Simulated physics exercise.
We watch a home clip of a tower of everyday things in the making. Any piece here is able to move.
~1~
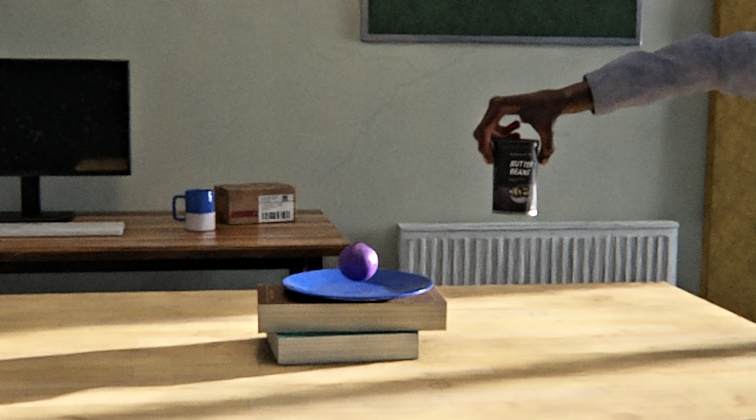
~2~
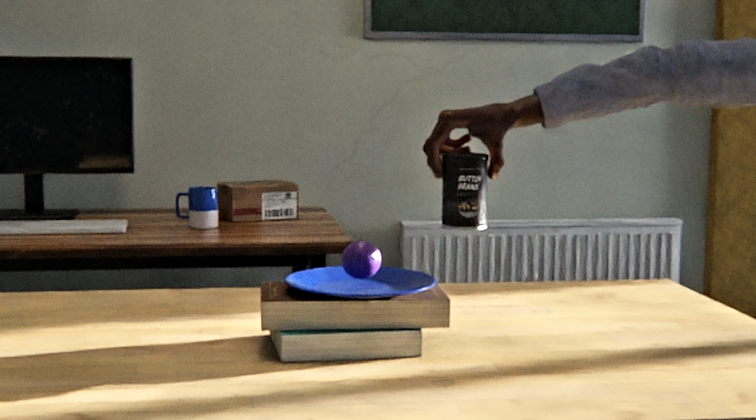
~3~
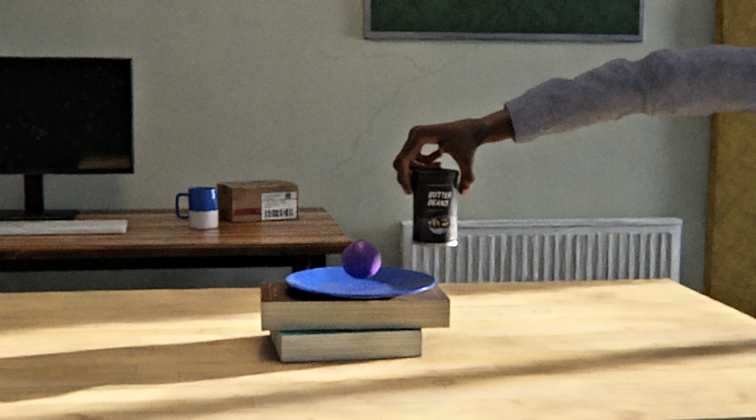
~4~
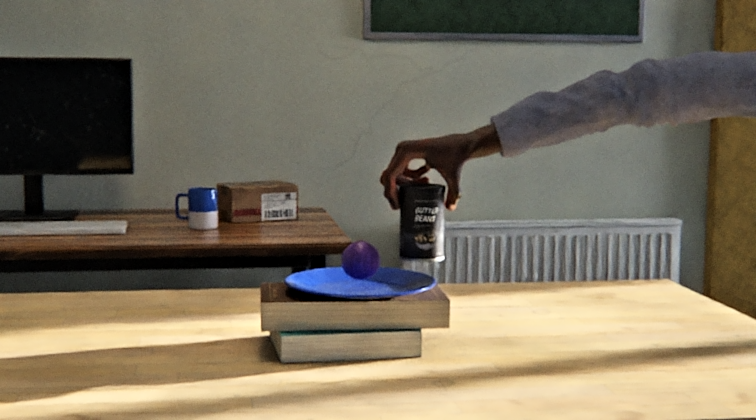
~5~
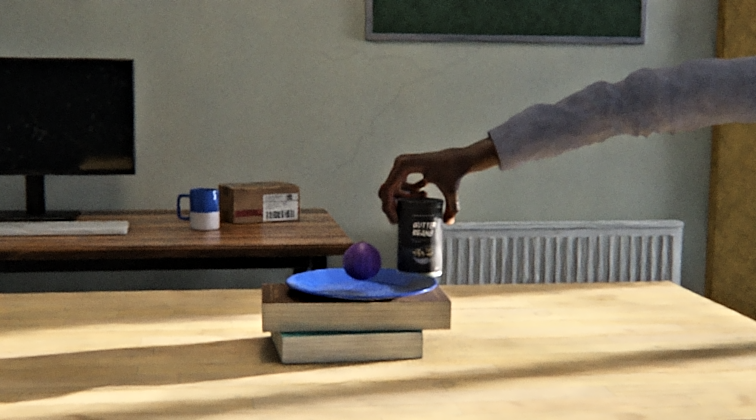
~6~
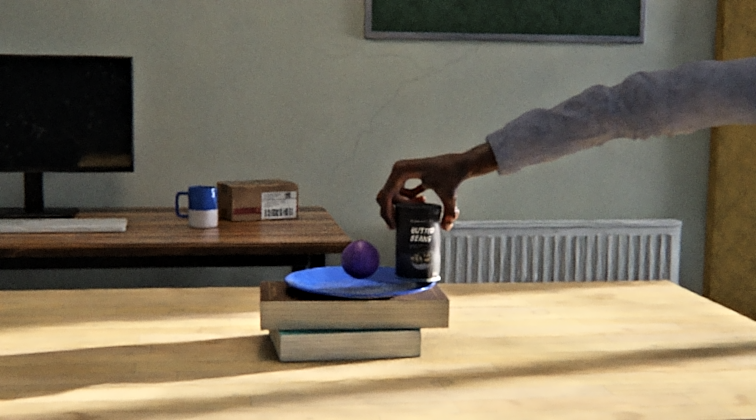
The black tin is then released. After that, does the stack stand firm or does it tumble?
Looks like it is steady enough.
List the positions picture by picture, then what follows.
The first frame shows coming down; black tin (515, 176); purple onion (358, 262).
The second frame shows coming down; black tin (464, 191); blue plate (361, 285).
The third frame shows coming down; black tin (435, 207); purple onion (361, 260).
The fourth frame shows coming down; black tin (422, 222); blue plate (360, 286).
The fifth frame shows coming down; black tin (420, 236); purple onion (362, 261).
The sixth frame shows in place under the hand; black tin (418, 242); blue plate (360, 285).
Then, 0.70 s later than the last frame, things are still on the move.
Then, 1.60 s later than the last frame, all is still.
Then, 2.50 s later than the last frame, black tin resting near (419, 243).
When it is over, all 5 as before. End places, in pixels of the last picture, black tin near (419, 243). The pile keeps its balance.
